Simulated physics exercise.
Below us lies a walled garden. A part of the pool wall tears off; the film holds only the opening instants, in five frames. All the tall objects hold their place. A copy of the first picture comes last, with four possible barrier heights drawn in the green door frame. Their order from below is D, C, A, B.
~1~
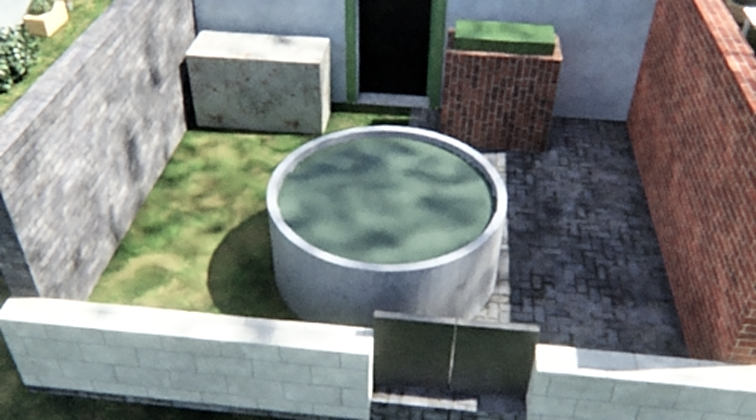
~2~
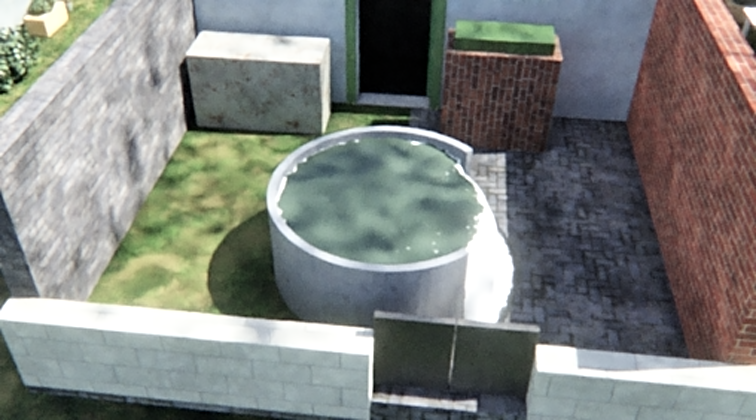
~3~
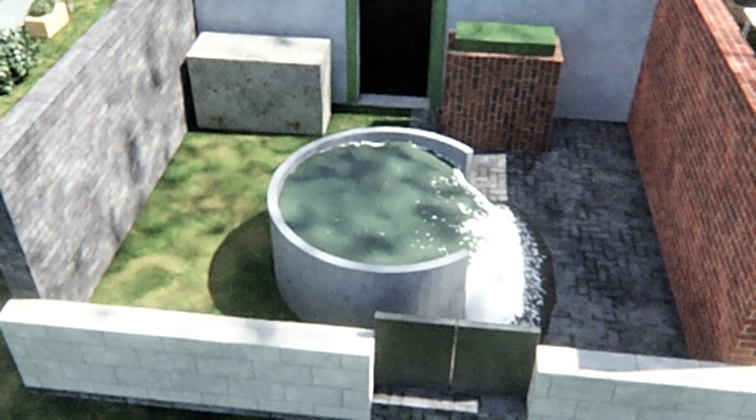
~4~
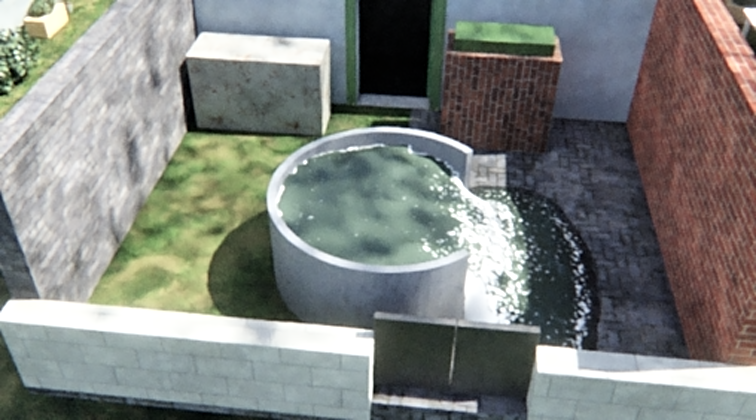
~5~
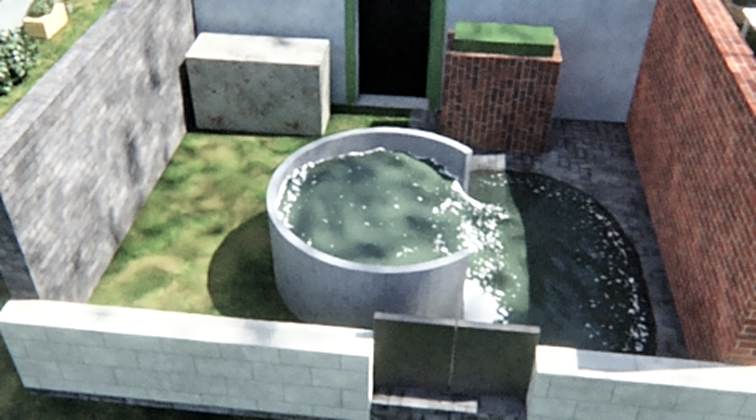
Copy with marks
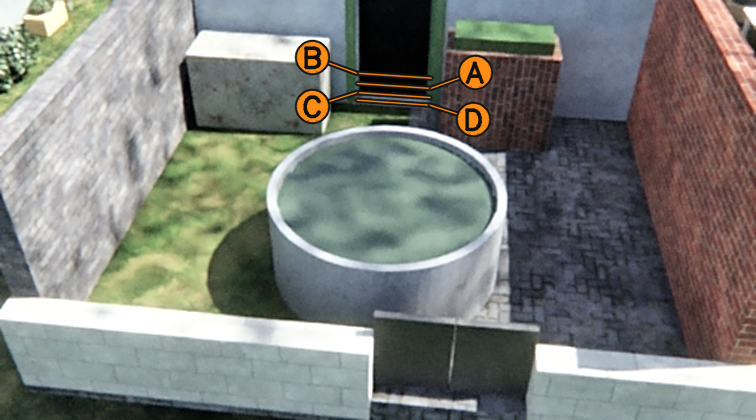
At the start, a round, pale-walled pool of still green water stands in a walled garden, between grass and dark paving. A gap opens in the right side of its wall, and water pours out in a white, foaming rush, then spreads across the paving at right in a widening dark sheet.
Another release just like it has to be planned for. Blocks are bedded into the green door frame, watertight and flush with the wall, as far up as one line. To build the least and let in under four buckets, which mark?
C will do.
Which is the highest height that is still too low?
Here it is height D.
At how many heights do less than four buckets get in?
Three of the four.
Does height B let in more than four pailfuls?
No, that is safe.
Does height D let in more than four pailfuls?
Yes, it does.
On the marked copy, A at (393, 85); B at (394, 75); C at (393, 95); D at (393, 102); from the bottom up D, C, A, B.
Choosing A, nothing gets over.
Choosing B, nothing gets over.
Choosing C, a splash gets over, under a bucket.
Choosing D, about 10 bucketfuls get in.
